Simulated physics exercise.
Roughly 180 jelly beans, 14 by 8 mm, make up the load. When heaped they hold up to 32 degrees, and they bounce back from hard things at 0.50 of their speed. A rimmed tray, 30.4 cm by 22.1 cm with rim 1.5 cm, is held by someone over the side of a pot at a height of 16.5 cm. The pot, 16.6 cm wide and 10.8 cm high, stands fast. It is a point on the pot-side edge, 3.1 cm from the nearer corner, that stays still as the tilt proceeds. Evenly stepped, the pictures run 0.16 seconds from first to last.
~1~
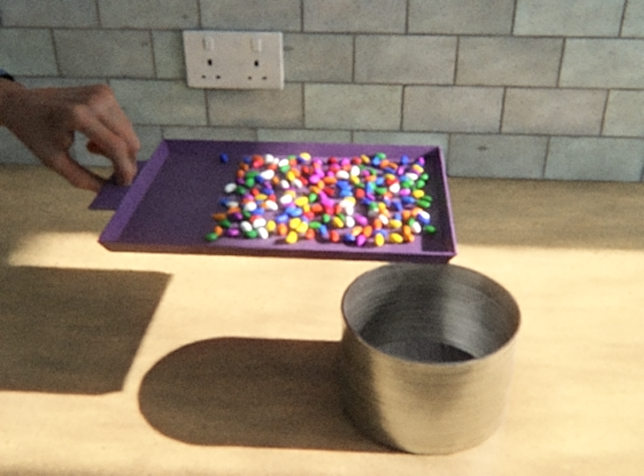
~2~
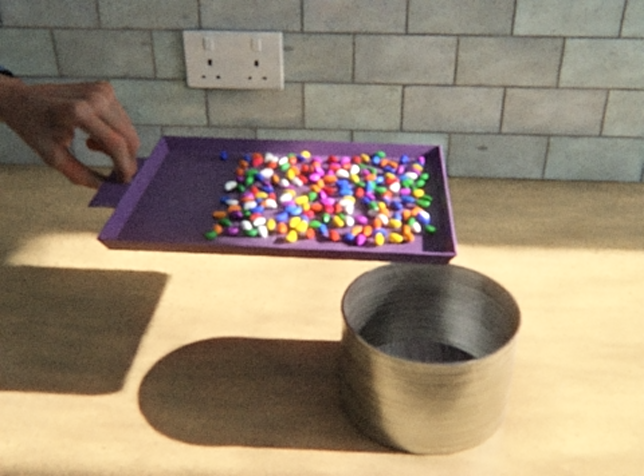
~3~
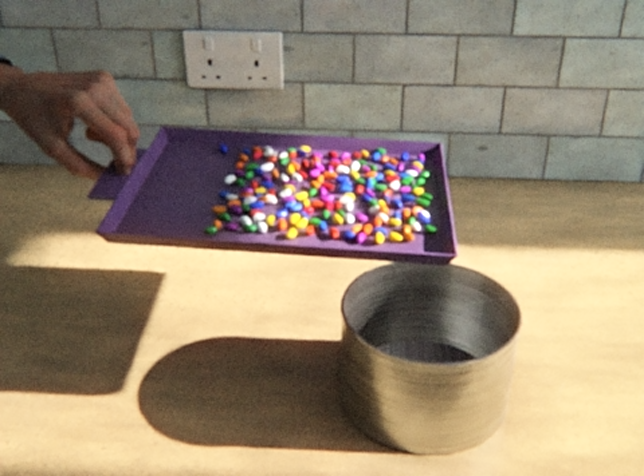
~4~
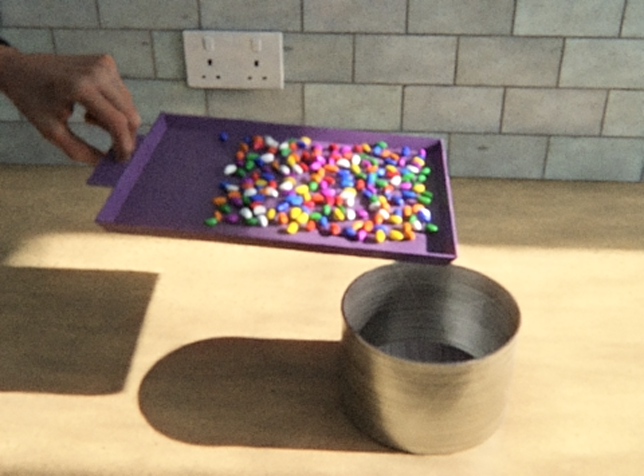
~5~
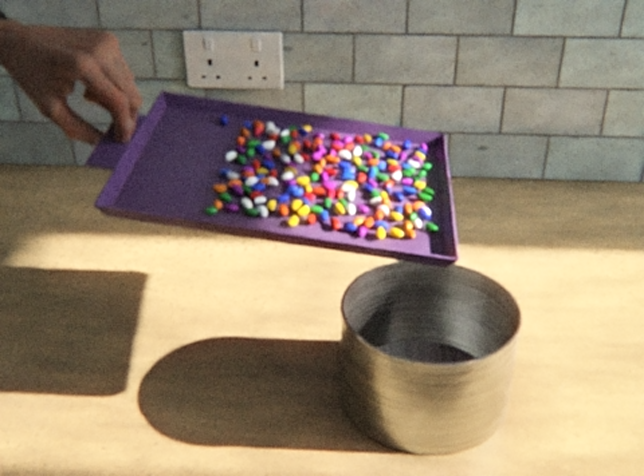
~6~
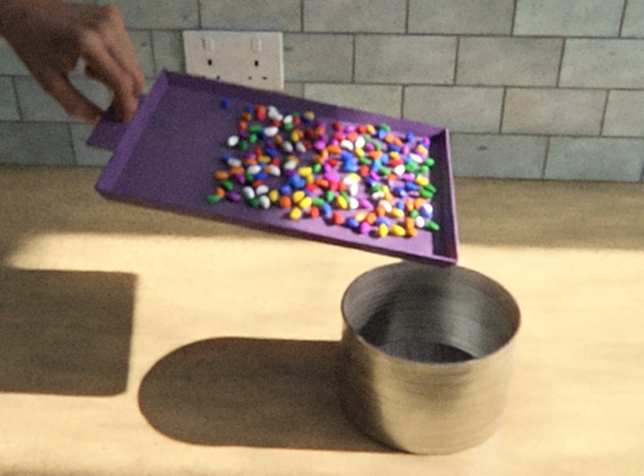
On a wooden counter before a grey tiled wall, a hand holds a purple rimmed tray of colourful jelly beans above the left side of a metal pot. The hand slowly raises the tray's left end, tilting it gently down to the right, while the beans stay spread in nearly the same place.
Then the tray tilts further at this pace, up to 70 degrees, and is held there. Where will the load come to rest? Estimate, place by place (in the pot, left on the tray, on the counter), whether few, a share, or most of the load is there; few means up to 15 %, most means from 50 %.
My estimate: Pot: Most, left on the tray: Few, counter: A share.
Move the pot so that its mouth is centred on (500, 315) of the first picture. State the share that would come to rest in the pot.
With the pot there, close to 95 per cent.
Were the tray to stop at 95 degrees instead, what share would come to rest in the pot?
Estimate: Roughly 70 percent.
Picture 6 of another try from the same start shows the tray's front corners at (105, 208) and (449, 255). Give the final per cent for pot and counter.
You'd end with pot at 95 and counter at 5.
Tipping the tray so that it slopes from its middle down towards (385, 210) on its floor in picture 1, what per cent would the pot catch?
Something like 25 per cent of the pieces.
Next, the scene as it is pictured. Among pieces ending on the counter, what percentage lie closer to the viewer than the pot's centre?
70 %.
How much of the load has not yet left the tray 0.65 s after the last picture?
Close to 5 in a hundred parts of the load.
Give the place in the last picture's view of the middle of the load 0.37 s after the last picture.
Approximately (442, 188) in the final picture.
Then, 0.23 s after the last picture, tilt 43 degrees; the tray holds 100 %, the pot 0 %.
Then, 0.37 s after the last picture, tilt 61 degrees; the tray holds 100 %, the pot 0 %.
Then, 0.65 s after the last picture, tilt 70 degrees; the tray holds 5 %, the pot 65 %.
In the end, pot 70 %, tray 0 %, counter 30 %.
